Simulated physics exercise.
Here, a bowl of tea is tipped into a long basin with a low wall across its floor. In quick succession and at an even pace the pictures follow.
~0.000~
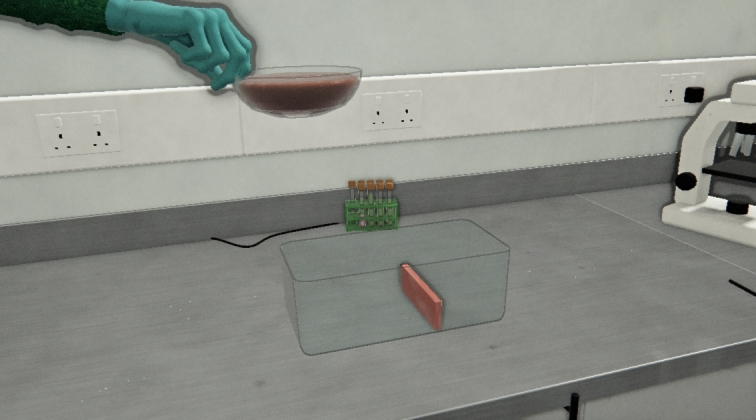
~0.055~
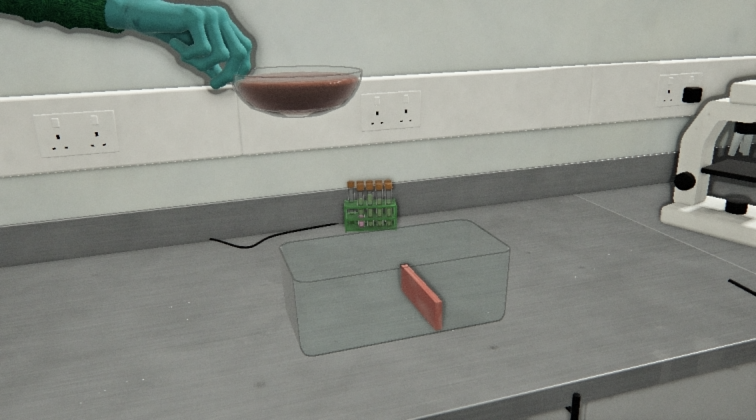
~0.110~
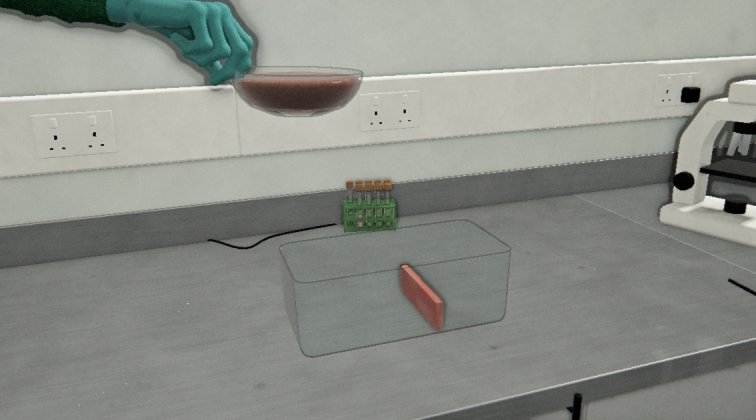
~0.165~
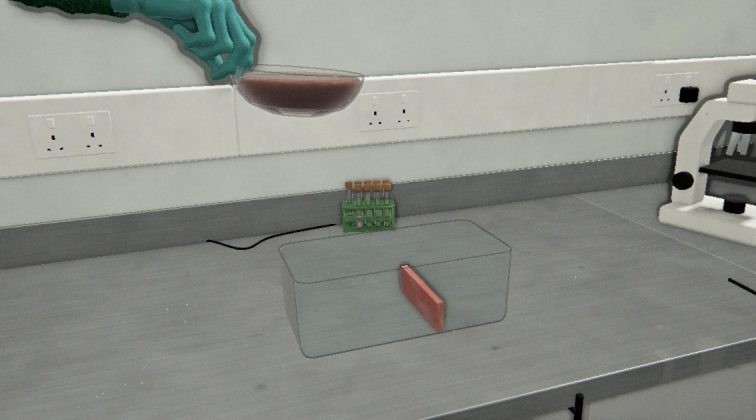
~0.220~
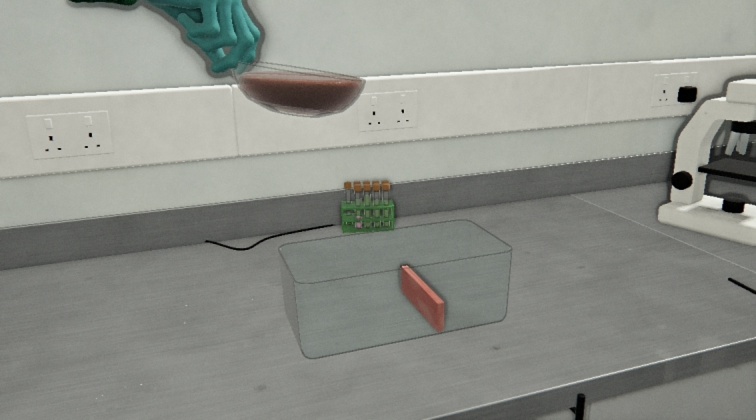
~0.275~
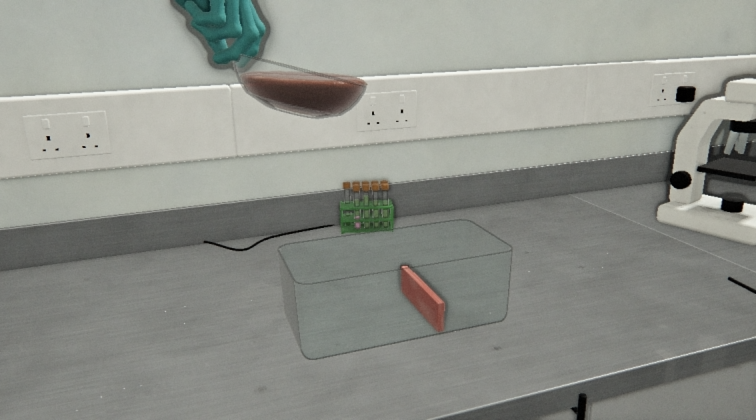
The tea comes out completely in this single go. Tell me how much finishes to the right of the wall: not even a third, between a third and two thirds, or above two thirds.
The share right of the wall does reach a third but does not go past two thirds.
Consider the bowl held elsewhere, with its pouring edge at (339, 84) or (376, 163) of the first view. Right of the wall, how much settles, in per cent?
It comes out at around 10 percent and then around 30 percent.
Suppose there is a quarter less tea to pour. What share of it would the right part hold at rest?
That share would be some 30 parts in a hundred.
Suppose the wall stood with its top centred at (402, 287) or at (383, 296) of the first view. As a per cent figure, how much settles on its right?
Estimated: 70 % first, 75 % second.
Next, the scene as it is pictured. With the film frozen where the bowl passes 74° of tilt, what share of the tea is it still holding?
Near 15 percent is still in there.
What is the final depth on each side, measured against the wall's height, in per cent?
About 30 left, about 40 right.
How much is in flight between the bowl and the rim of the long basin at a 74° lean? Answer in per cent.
Roughly 60 in a hundred.
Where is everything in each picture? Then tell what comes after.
In the first frame, it leans 0°; its right rim is at (359, 70); the tea meets the walls at (233, 81) and (356, 75); the long basin's rim runs from (286, 263) to (489, 234); the wall's top is at (420, 283).
In the second frame, it leans 1°; its right rim is at (359, 70); the tea meets the walls at (233, 81) and (355, 75).
In the third frame, it leans 3°; its right rim is at (360, 72); the tea meets the walls at (233, 80) and (356, 76).
In the fourth frame, it leans 6°; its right rim is at (361, 75); the tea meets the walls at (234, 78) and (358, 78).
In the fifth frame, it leans 11°; its right rim is at (362, 80); the tea meets the walls at (236, 76) and (359, 78).
In the sixth frame, it leans 16°; its right rim is at (362, 86); the tea meets the walls at (239, 76) and (359, 81); 2 per cent is over the edge.
A moment on, the bowl is tipped part way and 13 per cent is still to pour, 10 is left of the wall and 19 right of it.
Next, the bowl is tipped right over and 0 per cent is still to pour, 50 is left of the wall and 45 right of it.
Then the bowl is tipped right over and 0 per cent is still to pour, 52 is left of the wall and 45 right of it.
Later the bowl is tipped right over and 0 per cent is still to pour, 52 is left of the wall and 45 right of it.
Finally, 52 per cent lies left of the wall, 45 right of it and 2 outside.
